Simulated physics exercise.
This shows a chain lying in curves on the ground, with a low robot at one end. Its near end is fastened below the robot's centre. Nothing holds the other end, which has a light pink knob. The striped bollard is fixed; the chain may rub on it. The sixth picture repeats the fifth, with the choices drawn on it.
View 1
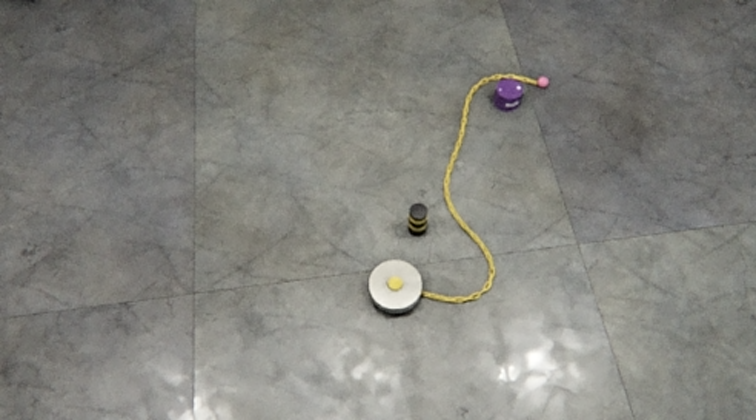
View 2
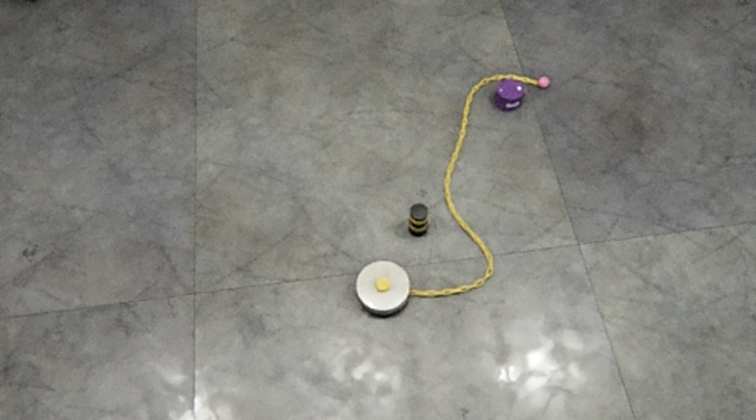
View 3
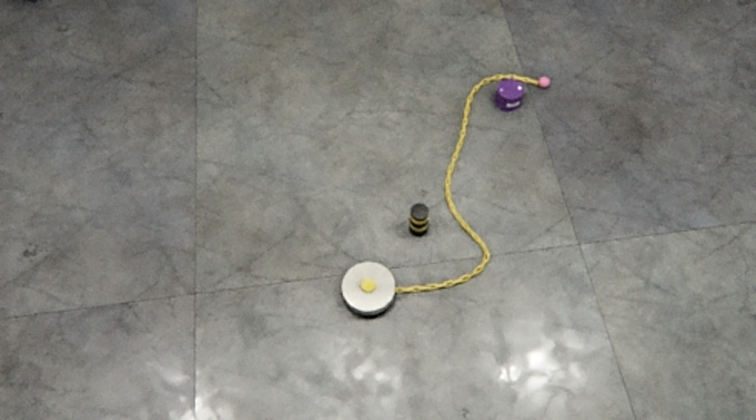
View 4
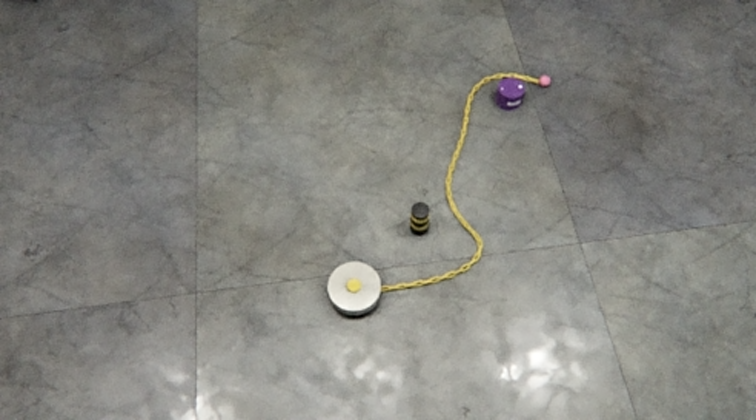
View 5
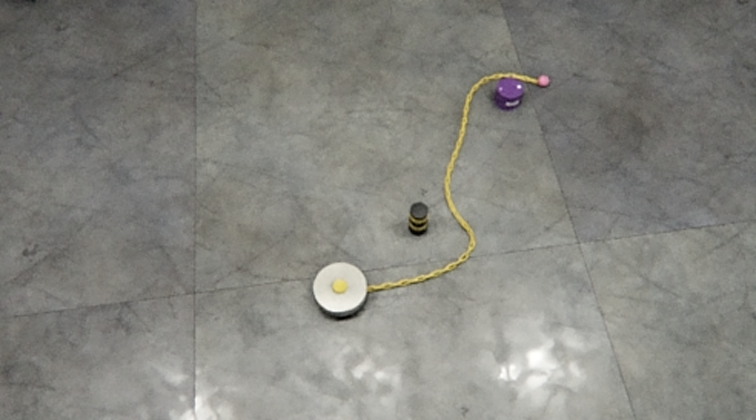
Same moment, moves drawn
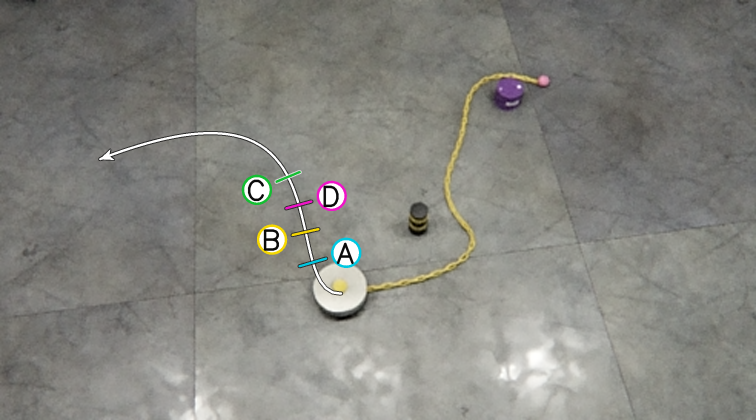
We see a low, round silver robot glide slowly left across a grey floor, drawing the near end of a curving yellow chain and shifting its lower bend, while the pink-knobbed far end stays still near a purple pot.
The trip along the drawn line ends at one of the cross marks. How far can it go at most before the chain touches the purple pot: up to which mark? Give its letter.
C is the last safe stop.
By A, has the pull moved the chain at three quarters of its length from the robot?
No.
On the marked copy, A at (313, 262); B at (306, 232); C at (288, 177); D at (299, 205); the route from (341, 294) via (266, 149) to (100, 159).
Following C. Soon after the start, robot (310, 253), middle of the chain (447, 182), free end (543, 81).
Later, robot (300, 207), middle of the chain (447, 182), free end (543, 81).
In the end, robot (287, 172), middle of the chain (443, 185), free end (543, 81); only the bollard has been touched, if anything.
As for the rest, A is safe but short; B is safe but short; D is safe but short.
